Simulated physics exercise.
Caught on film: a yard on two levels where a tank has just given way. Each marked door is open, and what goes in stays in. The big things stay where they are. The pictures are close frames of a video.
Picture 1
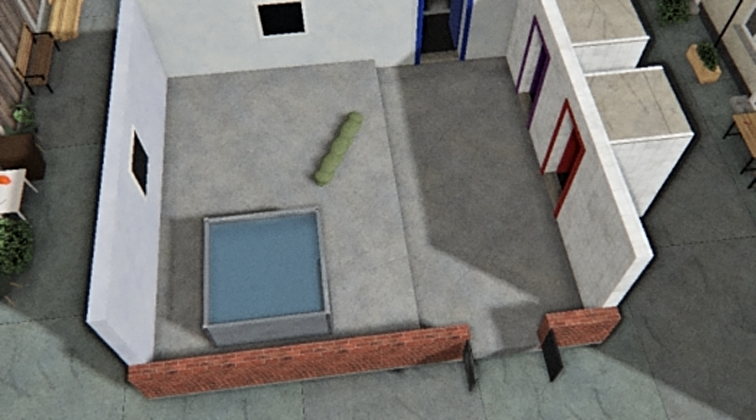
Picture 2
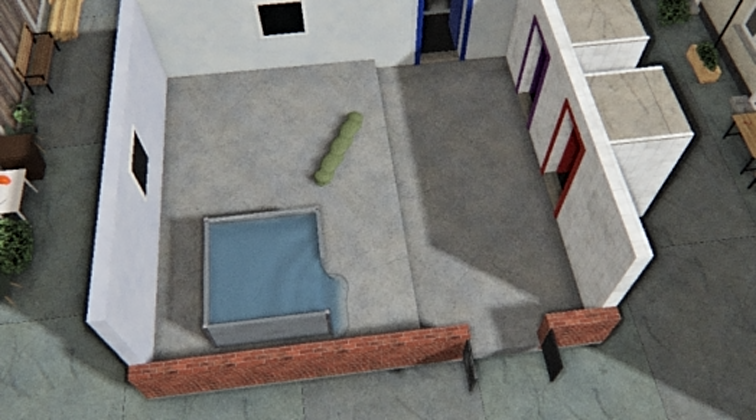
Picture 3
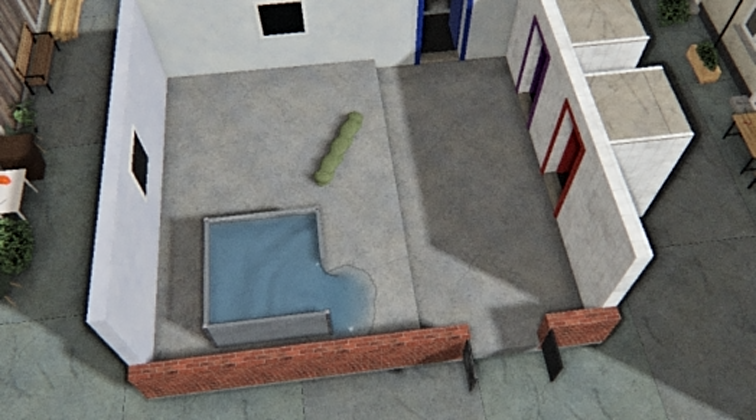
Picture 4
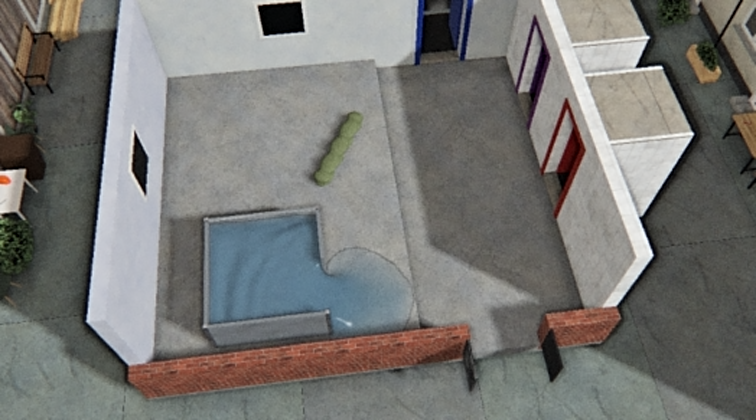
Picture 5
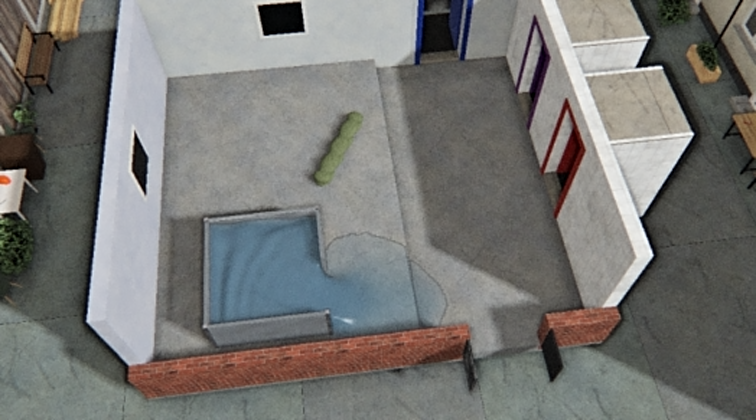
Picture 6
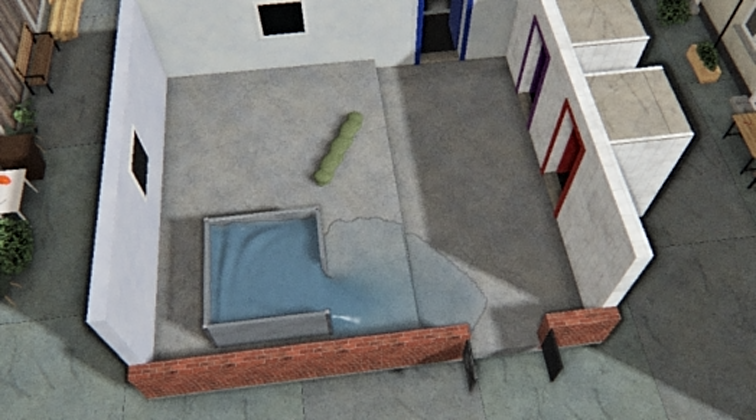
Water poured out of a gap in the right side of a square tank in a walled yard, spreading rightward across the grey paving in a widening puddle, while the green bush nearby stayed still.
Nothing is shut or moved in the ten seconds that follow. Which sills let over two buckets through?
In the end: The blue door floods; the red door floods; the purple door floods.
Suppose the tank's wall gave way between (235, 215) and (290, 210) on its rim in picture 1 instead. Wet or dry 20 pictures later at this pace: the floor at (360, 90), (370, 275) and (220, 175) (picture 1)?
As listed: Flooded, clear, wet.
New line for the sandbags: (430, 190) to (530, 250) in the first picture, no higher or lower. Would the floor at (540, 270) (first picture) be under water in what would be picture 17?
Answer: Wet.
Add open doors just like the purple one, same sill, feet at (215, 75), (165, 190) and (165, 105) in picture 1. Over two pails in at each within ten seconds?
In turn: Keeps below it, keeps below it, stays under.
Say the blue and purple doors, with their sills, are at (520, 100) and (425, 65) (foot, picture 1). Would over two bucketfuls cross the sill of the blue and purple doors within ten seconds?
In short: The blue door goes over, the purple door takes more.
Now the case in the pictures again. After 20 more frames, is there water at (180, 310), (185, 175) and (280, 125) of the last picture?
One after the other: Not flooded, free of water, not flooded.
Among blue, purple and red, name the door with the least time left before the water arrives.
First comes the door marked red.
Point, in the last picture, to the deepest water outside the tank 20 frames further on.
At about (556, 290).
A moment on, water covers 25 % of the floor; the blue door not reached, the red door not reached, the purple door not reached.
Next, water covers 30 % of the floor; the blue door not reached, the red door wet at the sill, nothing in, the purple door not reached.
Then, water covers 40 % of the floor; the blue door not reached, the red door over two buckets in, the purple door wet at the sill, nothing in.
Later, water covers 50 % of the floor; the blue door over two buckets in, the red door over two buckets in, the purple door under two buckets in.
In the end, water covers 50 % of the floor; the blue door far over two buckets in, the red door over two buckets in, the purple door far over two buckets in.
